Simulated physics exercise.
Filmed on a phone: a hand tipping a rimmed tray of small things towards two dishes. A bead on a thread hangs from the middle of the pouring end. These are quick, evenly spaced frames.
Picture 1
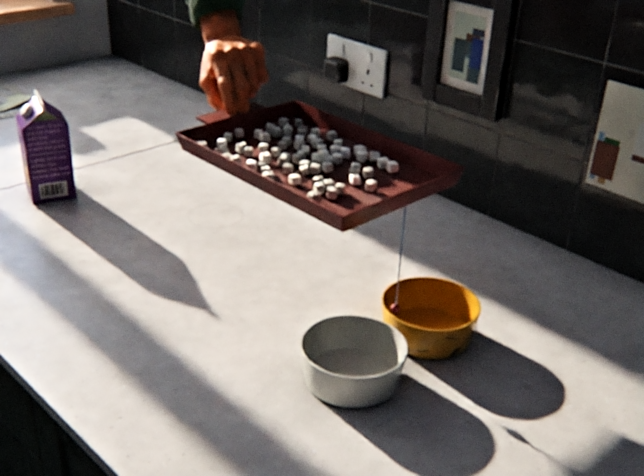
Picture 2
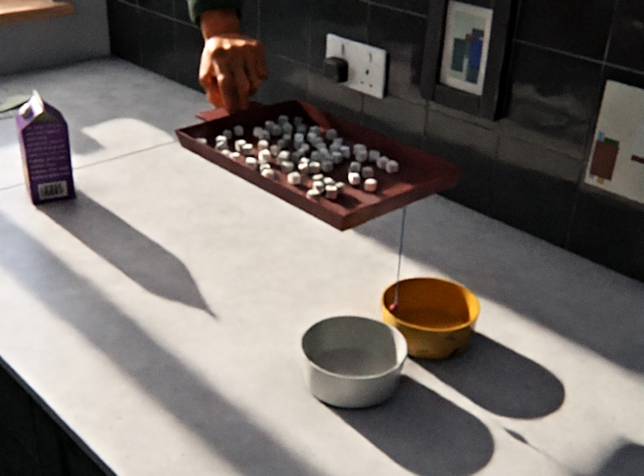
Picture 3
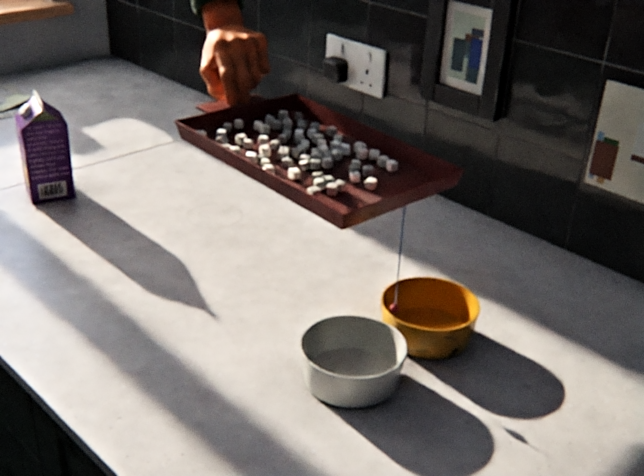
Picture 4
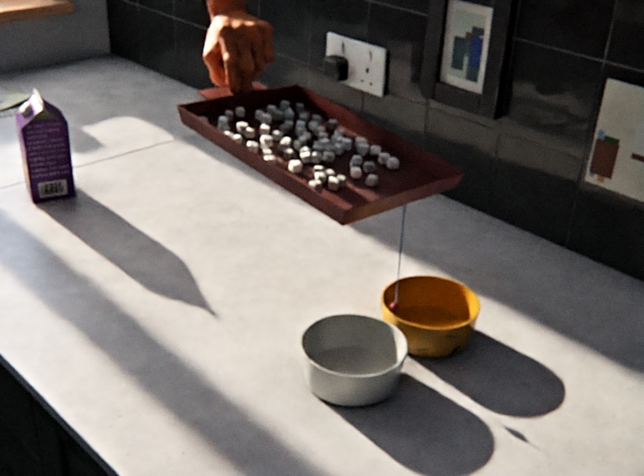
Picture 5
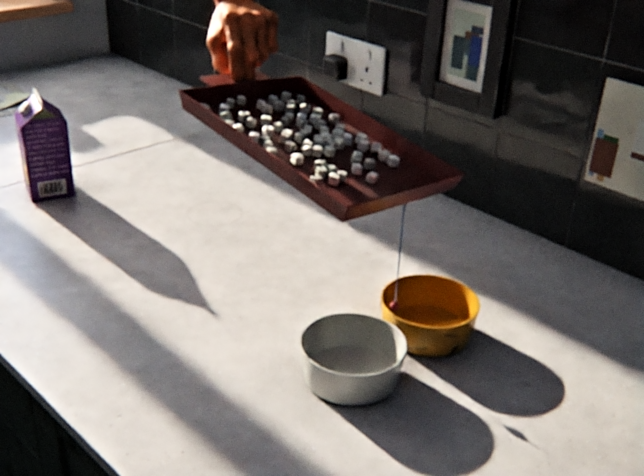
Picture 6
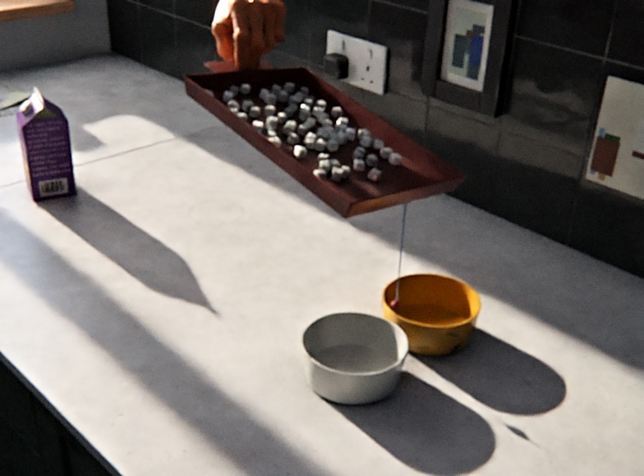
A hand holds a dark red rimmed tray of small whitish cubes above a pale grey kitchen counter, seen from above at an angle in strong sunlight. A purple carton stands at left, a grey dish and a yellow one sit below the tray's near end, and a thread hangs from that end. The hand slowly raises the tray's far end, tilting it slightly, while the camera stays still.
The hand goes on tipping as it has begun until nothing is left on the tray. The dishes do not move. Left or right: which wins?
The right-hand dish gets more.
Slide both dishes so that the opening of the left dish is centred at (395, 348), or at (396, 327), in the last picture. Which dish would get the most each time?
The first try: The right-hand dish. The second: The right-hand dish.
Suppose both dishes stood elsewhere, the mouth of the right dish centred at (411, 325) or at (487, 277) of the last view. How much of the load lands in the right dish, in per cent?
Near 10 % and 30 %.
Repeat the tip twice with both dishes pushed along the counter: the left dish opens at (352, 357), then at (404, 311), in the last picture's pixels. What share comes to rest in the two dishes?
First some 50, then 60 per cent.
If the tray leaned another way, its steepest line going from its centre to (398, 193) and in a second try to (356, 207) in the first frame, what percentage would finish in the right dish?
Roughly 20 per cent, and 0 per cent.
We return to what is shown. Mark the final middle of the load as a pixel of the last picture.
Near (437, 321).
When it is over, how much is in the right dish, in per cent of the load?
Roughly 90 in a hundred.
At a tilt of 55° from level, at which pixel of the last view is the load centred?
At about (419, 164).
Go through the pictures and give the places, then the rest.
In the first picture, corners of the pouring end near (344, 213) and (458, 167), level; middle of the load near (301, 156), sugar cubes; left dish near (392, 384); right dish near (468, 337); bead on its thread near (395, 309).
In the second picture, corners of the pouring end near (343, 212) and (457, 167), level; middle of the load near (301, 154).
In the third picture, corners of the pouring end near (344, 210) and (458, 169), tipped barely, lowest at the right corner; middle of the load near (301, 150).
In the fourth picture, corners of the pouring end near (346, 206) and (459, 170), tipped a little, lowest at the right corner; middle of the load near (303, 142).
In the fifth picture, corners of the pouring end near (348, 203) and (459, 172), tipped a little, lowest at the right corner; middle of the load near (304, 135).
In the sixth picture, corners of the pouring end near (351, 200) and (460, 174), tipped a little, lowest at the right corner; middle of the load near (307, 127); left dish near (392, 380); right dish near (469, 333).
Shortly afterwards, tray tipped steeply; all but a few on the tray; only a few in the air.
Next, tray tipped right over; all but a few on the tray; a little in the right dish; only a few outside both.
Some moments later, tray tipped past a quarter turn; the bulk in the right dish; a little outside both.
In the end, tray tipped past a quarter turn; none at all in the left dish; the bulk in the right dish; a little outside both.
